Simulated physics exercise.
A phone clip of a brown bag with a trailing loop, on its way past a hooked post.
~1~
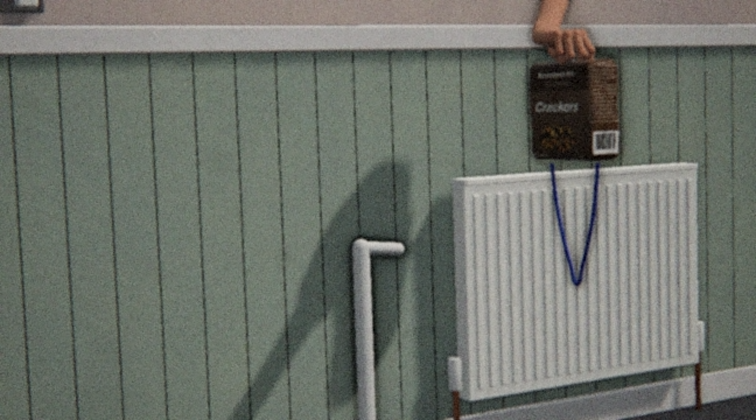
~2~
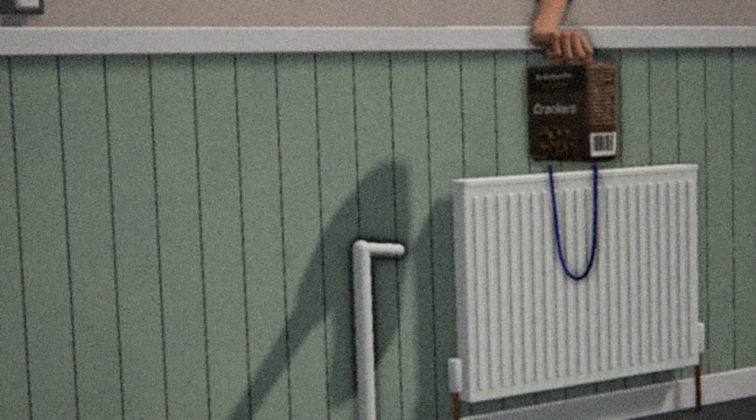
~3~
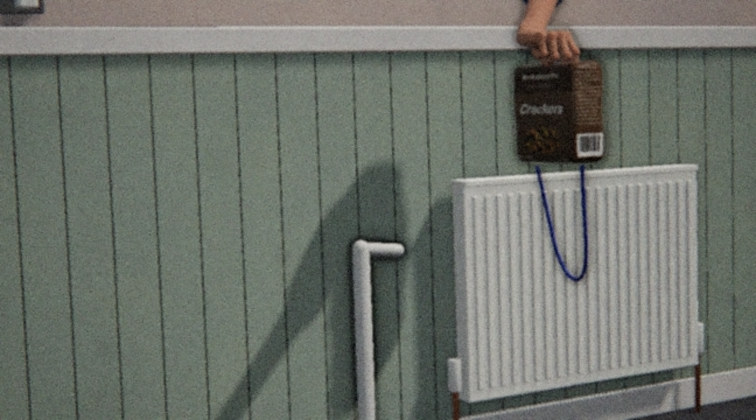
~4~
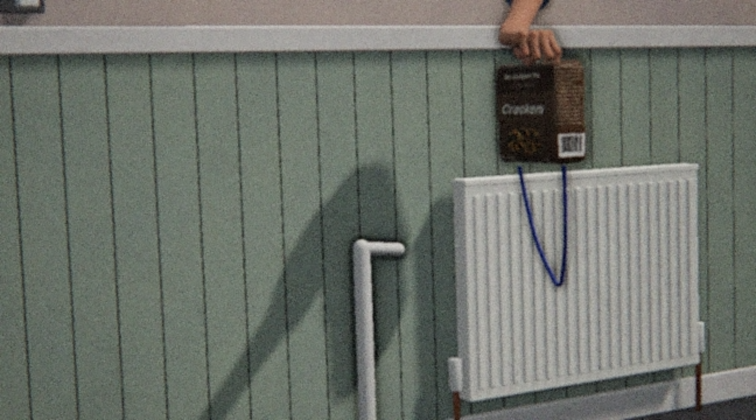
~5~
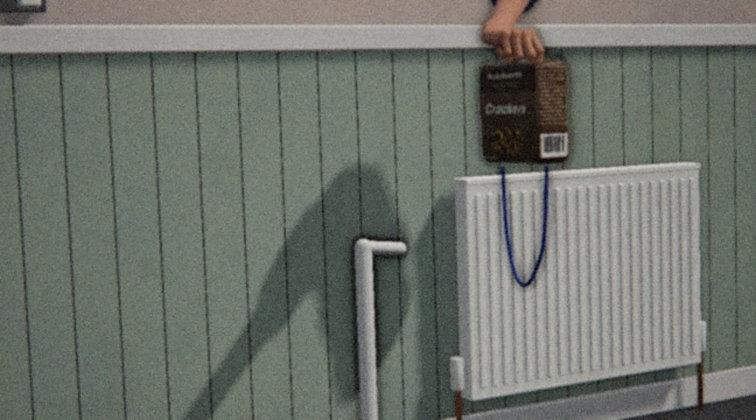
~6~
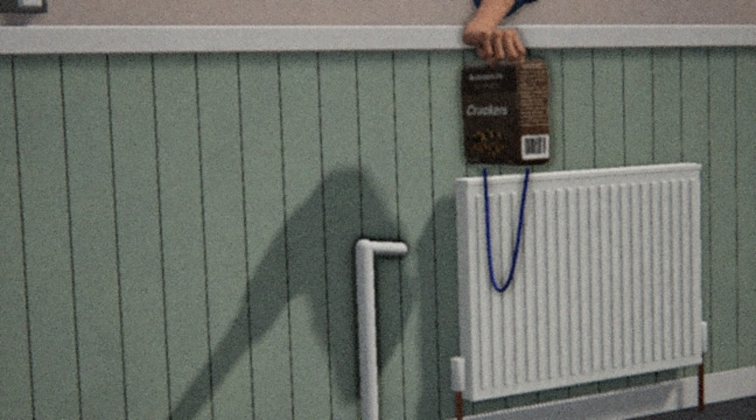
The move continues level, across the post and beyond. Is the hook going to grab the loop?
As it turns out, the brown bag is jerked back by its loop.
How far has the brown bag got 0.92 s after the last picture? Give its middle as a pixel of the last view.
By then it is at (401, 118).
Then, 0.92 s later than the last view, bag nearing the post near (401, 119).
Then, 1.84 s later than the last view, bag past the post near (287, 123).
Finally, bag past the post near (267, 124); loop tight round the post, hand stopped. The brown bag snags on the hook.
